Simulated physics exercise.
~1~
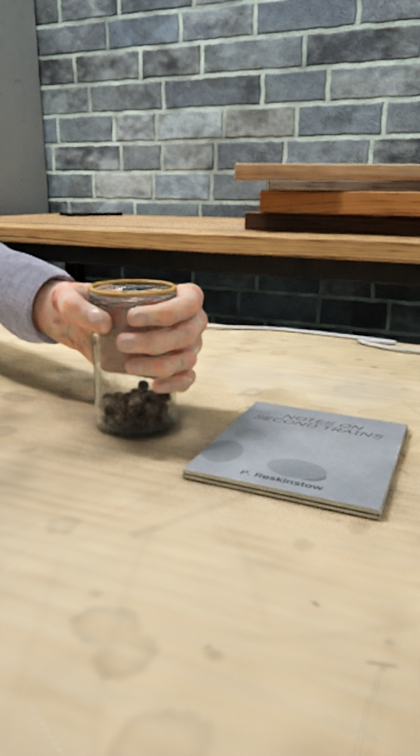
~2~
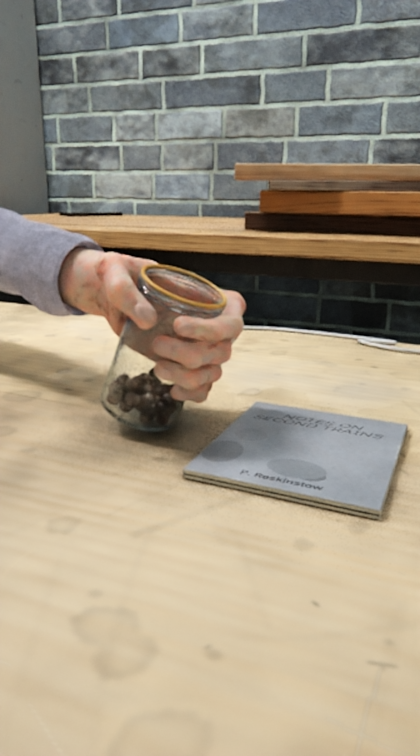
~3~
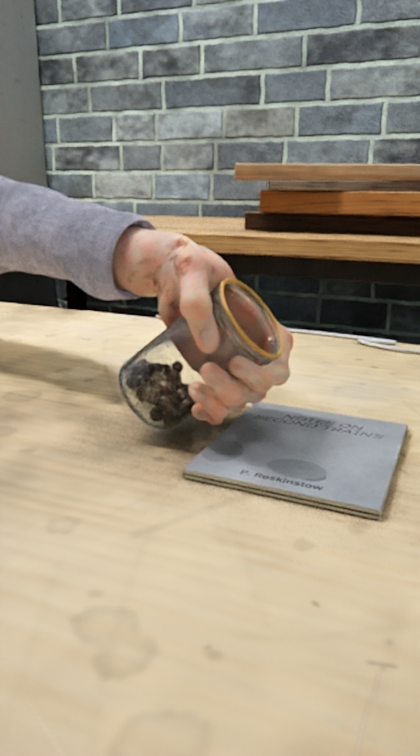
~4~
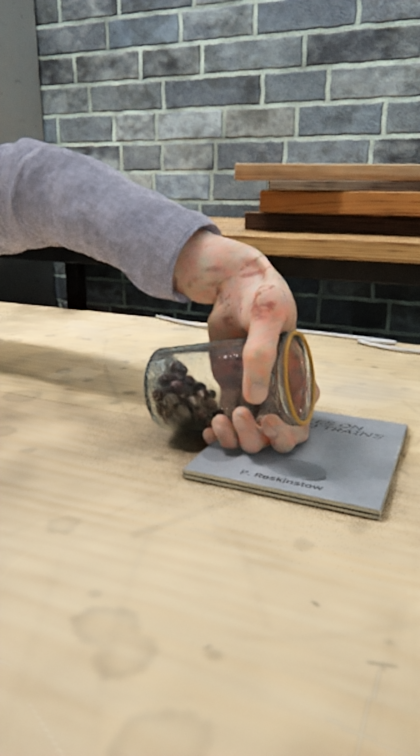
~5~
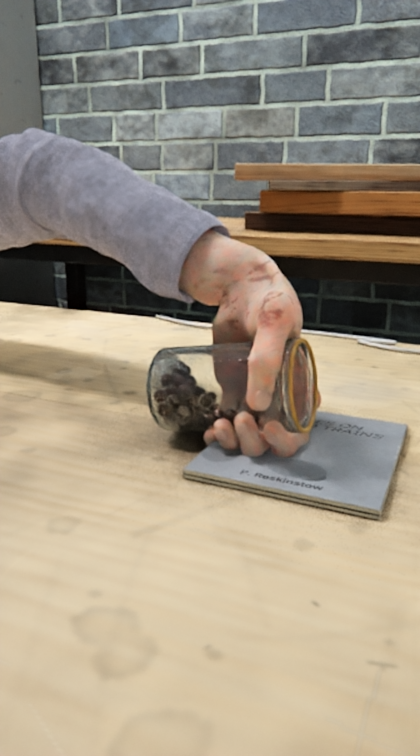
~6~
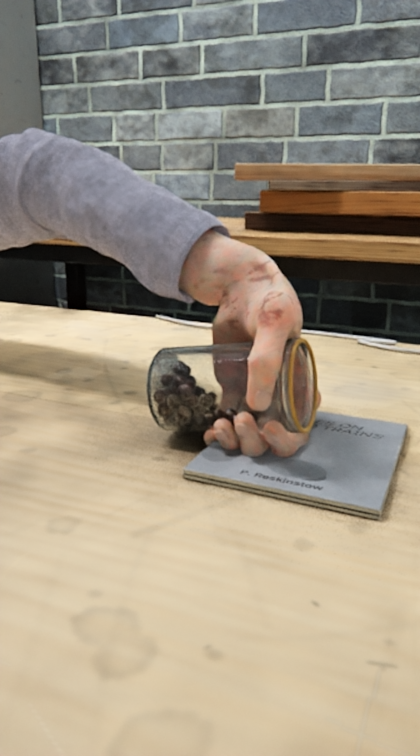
The clip shows a hand gripping a glass jar partly filled with small dark pieces on a wooden table, tipping it to the right until it lies nearly sideways with its rim end over a grey book, where it is held still, the pieces remaining inside.
